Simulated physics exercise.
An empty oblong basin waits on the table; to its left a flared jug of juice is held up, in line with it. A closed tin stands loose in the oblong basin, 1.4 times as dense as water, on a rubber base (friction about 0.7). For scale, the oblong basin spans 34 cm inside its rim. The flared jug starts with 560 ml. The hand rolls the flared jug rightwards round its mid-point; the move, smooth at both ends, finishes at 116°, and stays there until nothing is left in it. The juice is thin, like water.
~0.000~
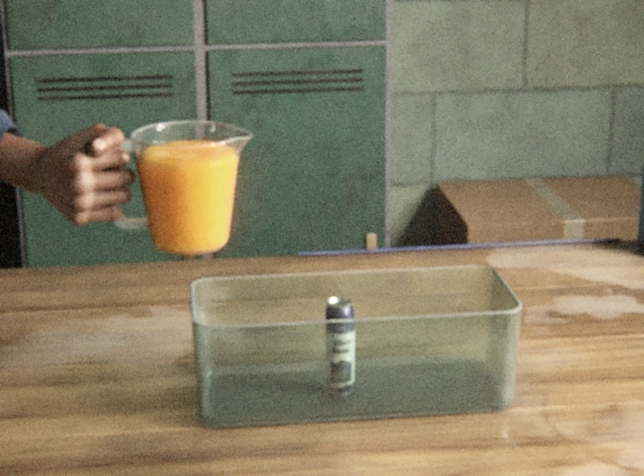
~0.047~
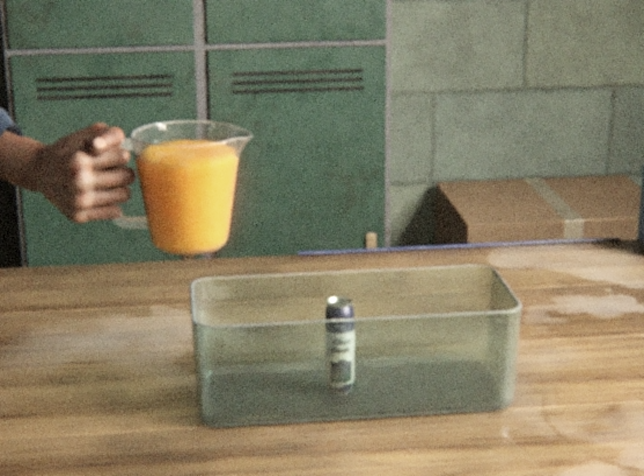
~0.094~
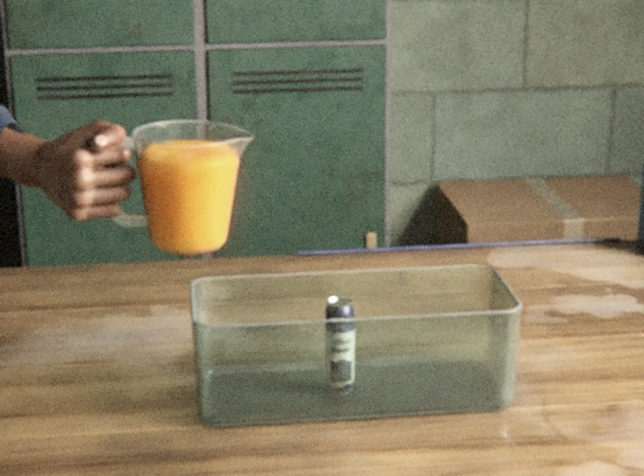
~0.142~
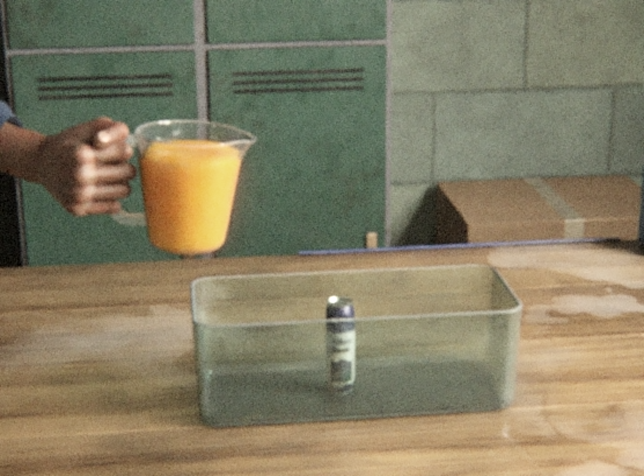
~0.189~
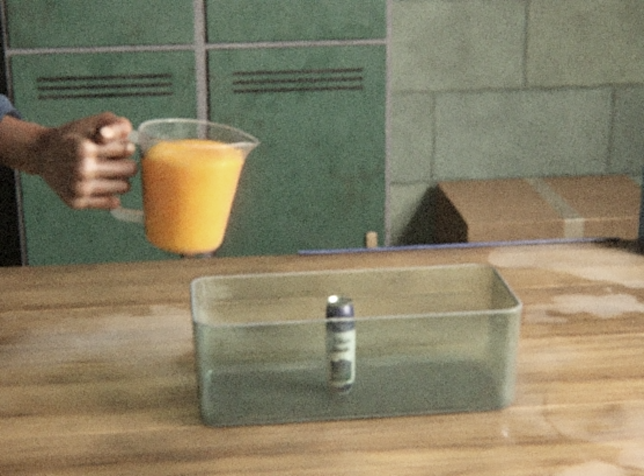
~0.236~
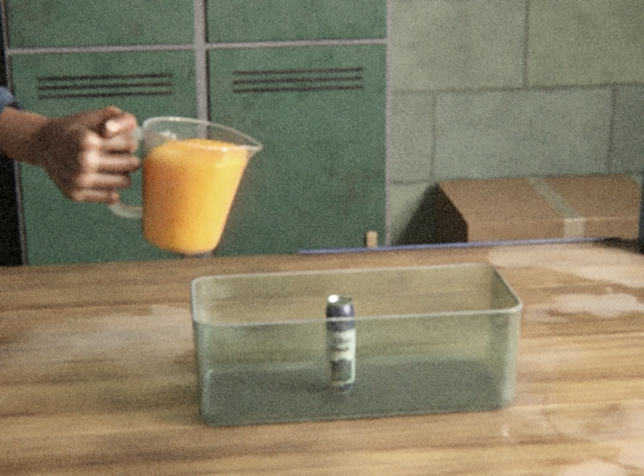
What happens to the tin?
The tin remains upright.
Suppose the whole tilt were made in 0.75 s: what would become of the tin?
Then it stays up.
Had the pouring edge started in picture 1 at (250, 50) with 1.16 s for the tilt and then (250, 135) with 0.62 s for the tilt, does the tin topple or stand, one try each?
First it falls; then it stays up.
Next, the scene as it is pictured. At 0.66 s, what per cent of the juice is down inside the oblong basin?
Some 8 per cent.
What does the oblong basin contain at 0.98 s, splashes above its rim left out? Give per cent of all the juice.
Near 78 in a hundred.
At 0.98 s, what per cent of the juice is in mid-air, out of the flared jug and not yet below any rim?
Some 12 per cent.
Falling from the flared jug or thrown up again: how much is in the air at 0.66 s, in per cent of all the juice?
Some 20 per cent.
Then, 0.66 s in, the tilt is 71° and 72 per cent is still to pour; the tin stands where it began.
Then, 0.98 s in, the tilt is 109° and 11 per cent is still to pour; the tin stands 1 cm from where it began.
Then, 1.30 s in, the tilt is 116° and 0 per cent is still to pour; the tin stands 1 cm from where it began.
Then, 1.66 s in, the tilt is 116° and 0 per cent is still to pour; the tin stands 1 cm from where it began.
Finally, the tin stands 1 cm from where it began.
